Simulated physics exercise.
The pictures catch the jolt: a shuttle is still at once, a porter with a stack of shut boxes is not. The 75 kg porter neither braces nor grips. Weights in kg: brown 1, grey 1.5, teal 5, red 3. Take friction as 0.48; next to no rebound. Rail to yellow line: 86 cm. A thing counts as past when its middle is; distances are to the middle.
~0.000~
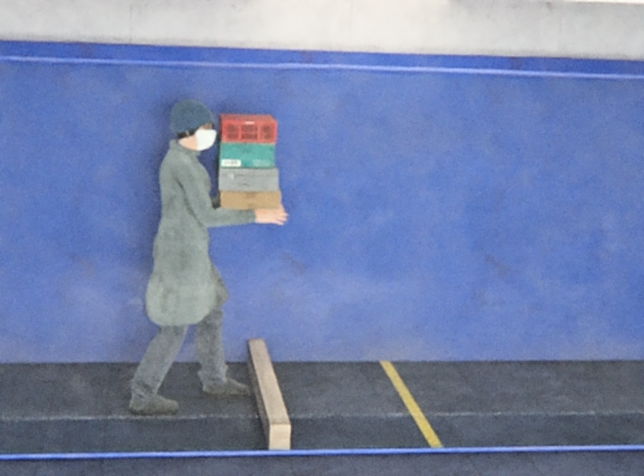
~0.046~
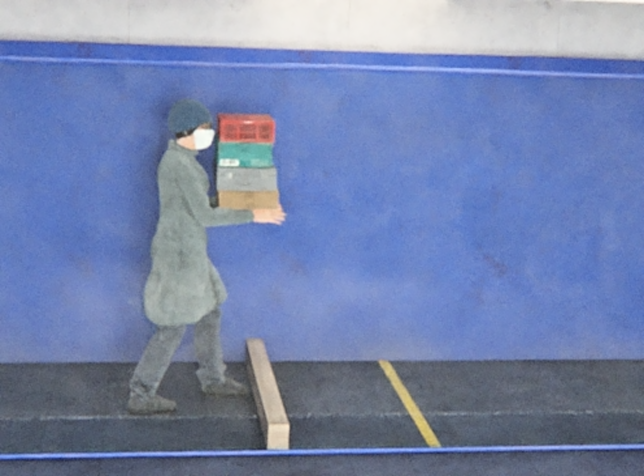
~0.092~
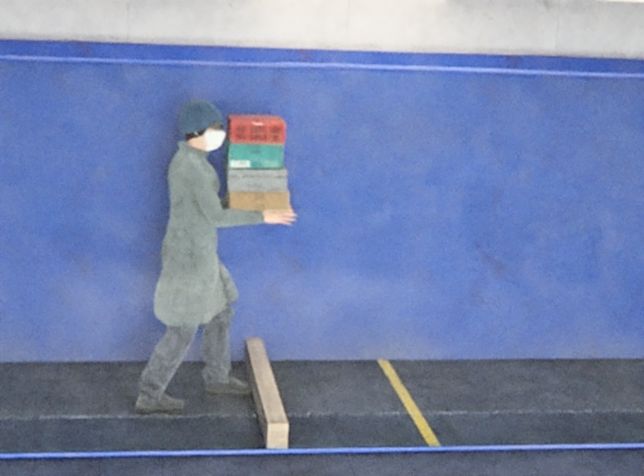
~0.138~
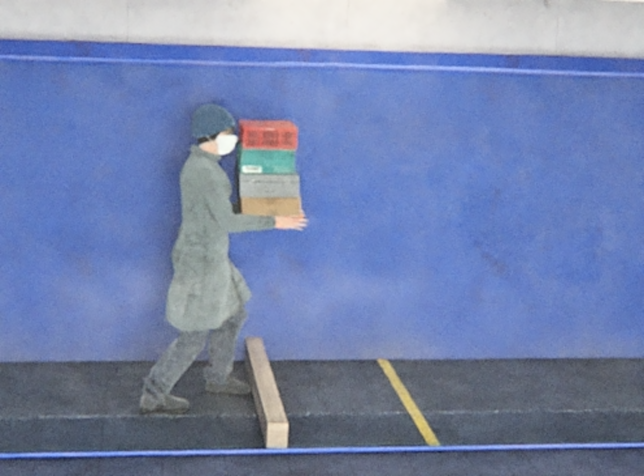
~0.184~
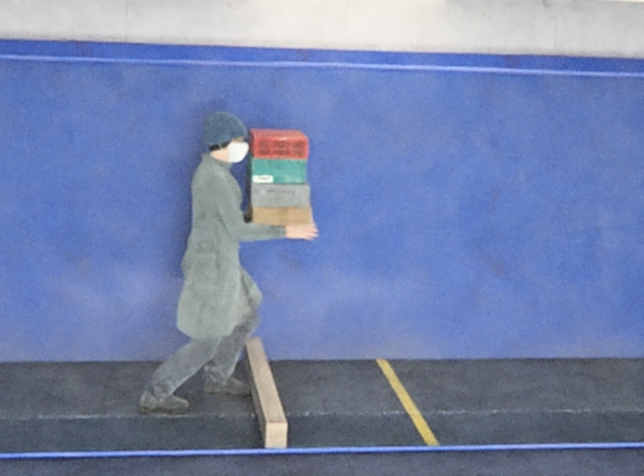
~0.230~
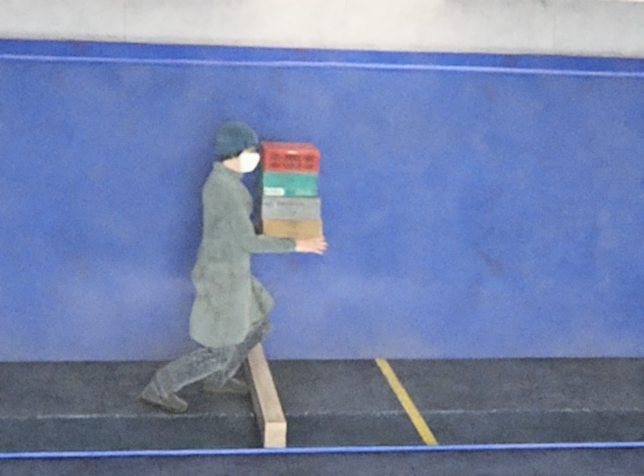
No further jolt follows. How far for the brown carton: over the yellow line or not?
The brown carton fails to pass the yellow line.
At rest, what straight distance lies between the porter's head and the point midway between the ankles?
Some 100 cm apart.
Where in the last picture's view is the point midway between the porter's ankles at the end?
At about (224, 350).
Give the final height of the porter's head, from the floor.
About 15 cm.
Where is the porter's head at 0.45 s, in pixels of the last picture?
Near (300, 229).
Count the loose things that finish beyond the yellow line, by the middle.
The count is 3.
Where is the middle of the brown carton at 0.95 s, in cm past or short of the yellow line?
Some 20 cm short of it.
After 0.45 s the brown carton is 43 cm short of the yellow line, tilted 20°, near (331, 323) in the last picture's view; the grey toolbox 41 cm short of the yellow line, tilted 20°.
After 0.65 s the brown carton is 30 cm short of the yellow line, tilted 35°, near (351, 374) in the last picture's view.
After 0.95 s the brown carton is 21 cm short of the yellow line, tilted 0°, near (368, 390) in the last picture's view; the grey toolbox 1 cm past the yellow line, tilted 40°.
Final state at 2.5 s, brown carton stops short of the yellow line; grey toolbox crosses the yellow line; teal carton crosses the yellow line; red crate crosses the yellow line; porter's head stops short of the yellow line.
